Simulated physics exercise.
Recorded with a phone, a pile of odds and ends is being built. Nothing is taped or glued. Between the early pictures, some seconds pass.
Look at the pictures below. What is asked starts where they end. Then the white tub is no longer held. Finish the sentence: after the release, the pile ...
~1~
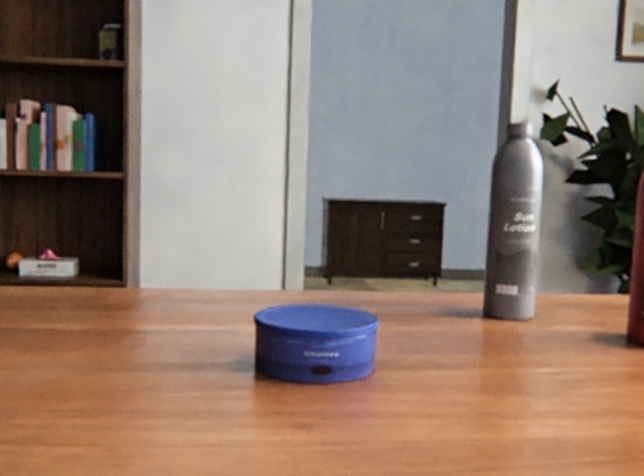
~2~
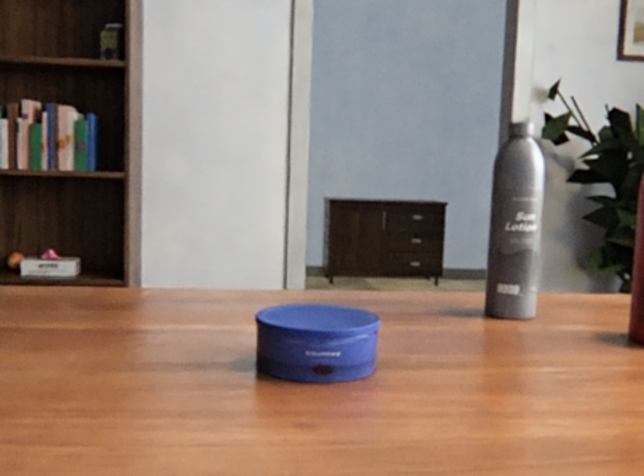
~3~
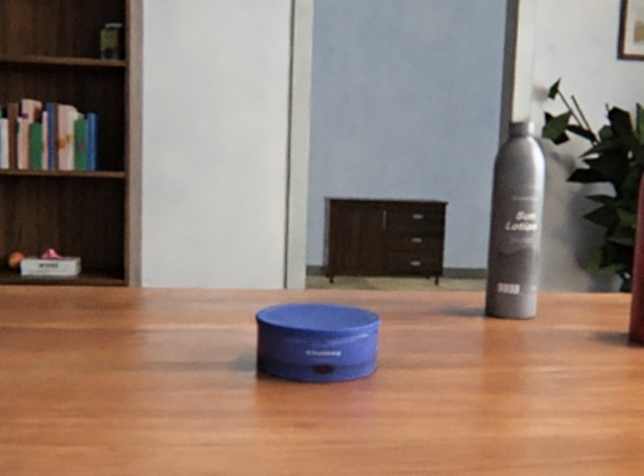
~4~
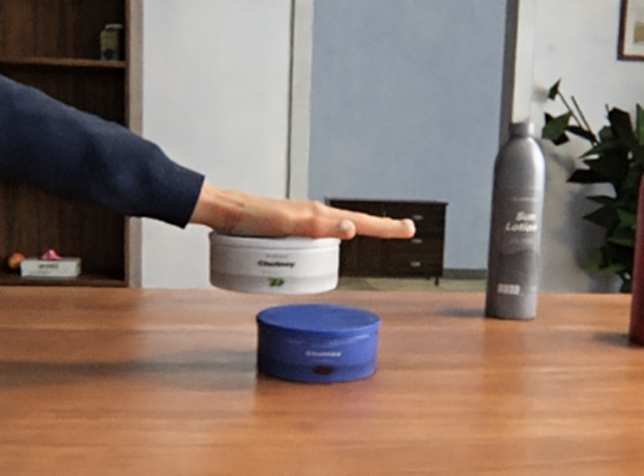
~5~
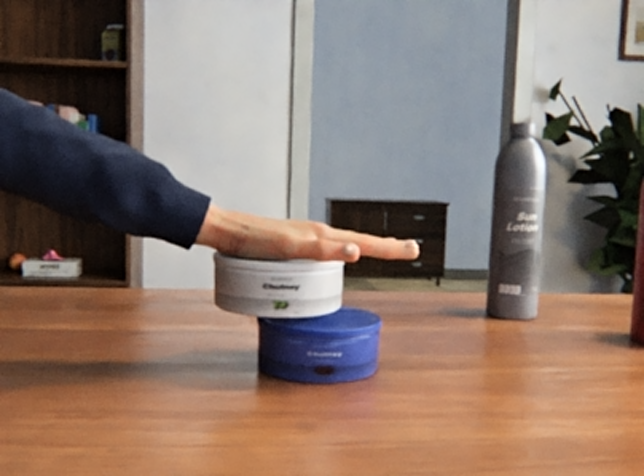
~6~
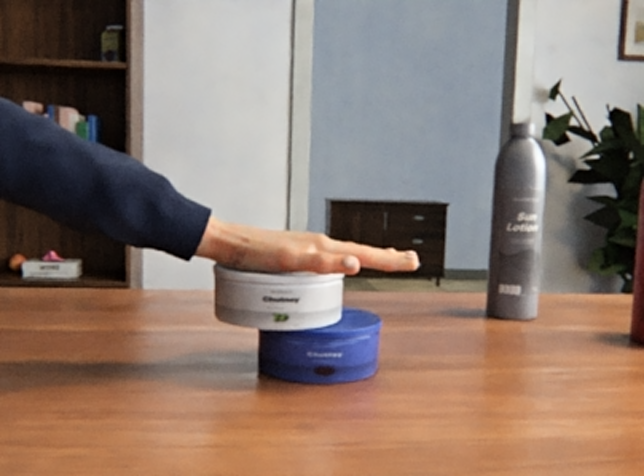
After the release, the pile stays upright.
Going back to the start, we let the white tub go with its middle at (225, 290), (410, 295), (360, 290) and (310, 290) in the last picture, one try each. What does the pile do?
Well, the first time it tips over, the second time it tips over, the third time it stays intact, and the fourth time it stays intact.
Then, 0.70 s on from there, no change.
Then, 1.60 s on from there, white tub resting near (278, 292).
In the end, all 4 unmoved. At the end, from the last picture's camera, white tub near (278, 292). The pile stays up.
